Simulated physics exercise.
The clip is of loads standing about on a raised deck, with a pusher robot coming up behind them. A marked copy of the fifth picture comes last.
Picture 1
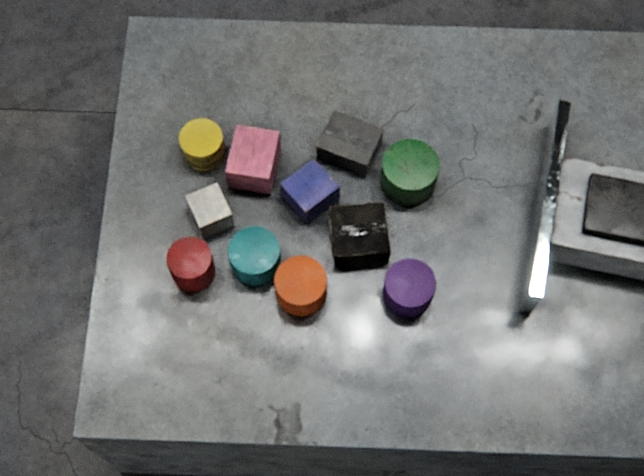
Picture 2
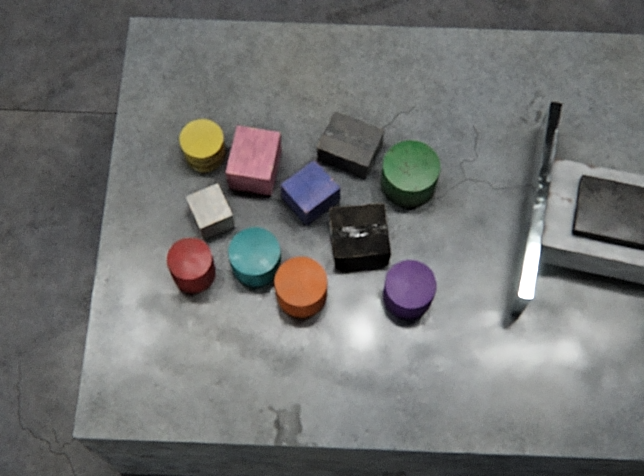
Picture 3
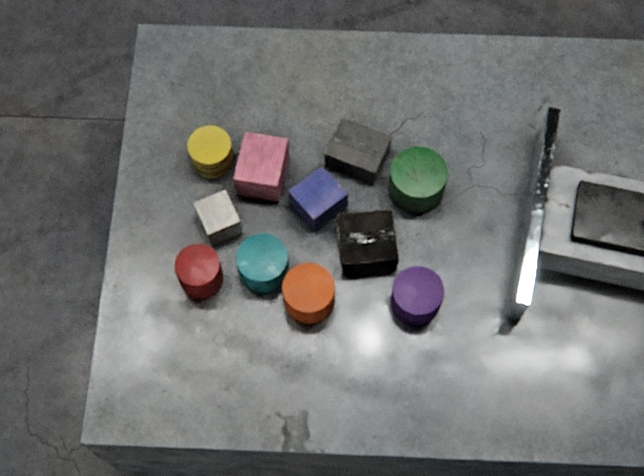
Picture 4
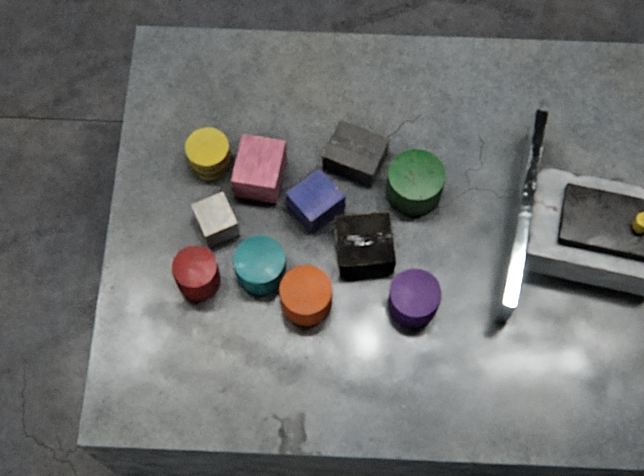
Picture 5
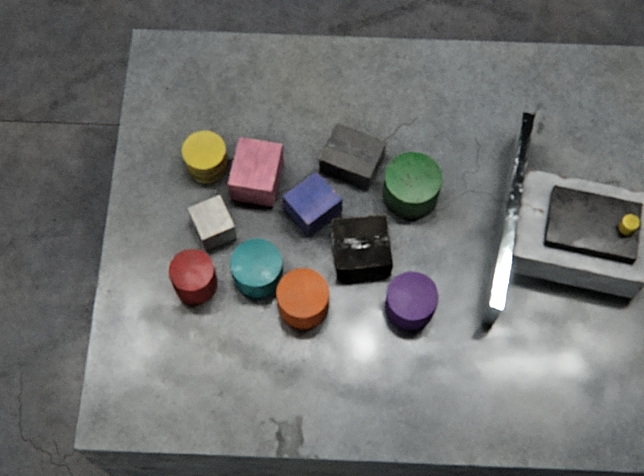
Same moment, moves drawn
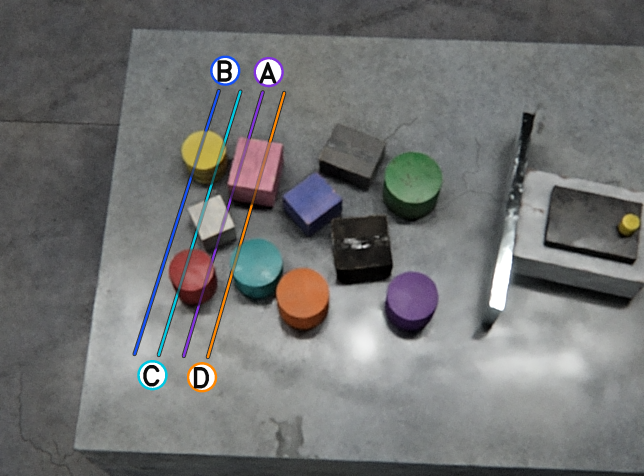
A raised grey slab above a dark, cracked floor is seen from high above, the camera shifting very slightly. On its left and centre stand yellow, green, turquoise, red, orange and purple canisters among pink, blue, white, grey and black boxes, with a pale robot bearing a long upright blade at right. The robot edges left towards the loads, bringing a small yellow knob into view, while they stay put.
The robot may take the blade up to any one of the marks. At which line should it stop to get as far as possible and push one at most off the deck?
No farther than C.
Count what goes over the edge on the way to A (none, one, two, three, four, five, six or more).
The count is none.
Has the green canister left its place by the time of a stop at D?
Yes.
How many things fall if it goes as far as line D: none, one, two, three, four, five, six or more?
The count is none.
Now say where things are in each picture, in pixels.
In the first picture, white crate (210, 212); grey box (350, 144); turquoise canister (255, 256).
In the second picture, robot (615, 211); purple canister (410, 289).
In the third picture, robot (613, 216); red canister (199, 272).
In the fourth picture, robot (600, 219); blue crate (316, 201).
In the fifth picture, robot (587, 221); pink crate (257, 173); green canister (412, 186); white crate (213, 224).
On the marked copy, A at (225, 217); B at (179, 215); C at (202, 216); D at (248, 218).
With C. Early on, robot (473, 217); grey box (334, 148); orange canister (297, 299).
Further on, robot (359, 213); red canister (149, 292); yellow pail (178, 128).
At the end, robot (273, 210); turquoise canister (106, 265); white crate (115, 217); none fallen.
As for the rest, A is within the limit but short; B drops two; D is within the limit but short.
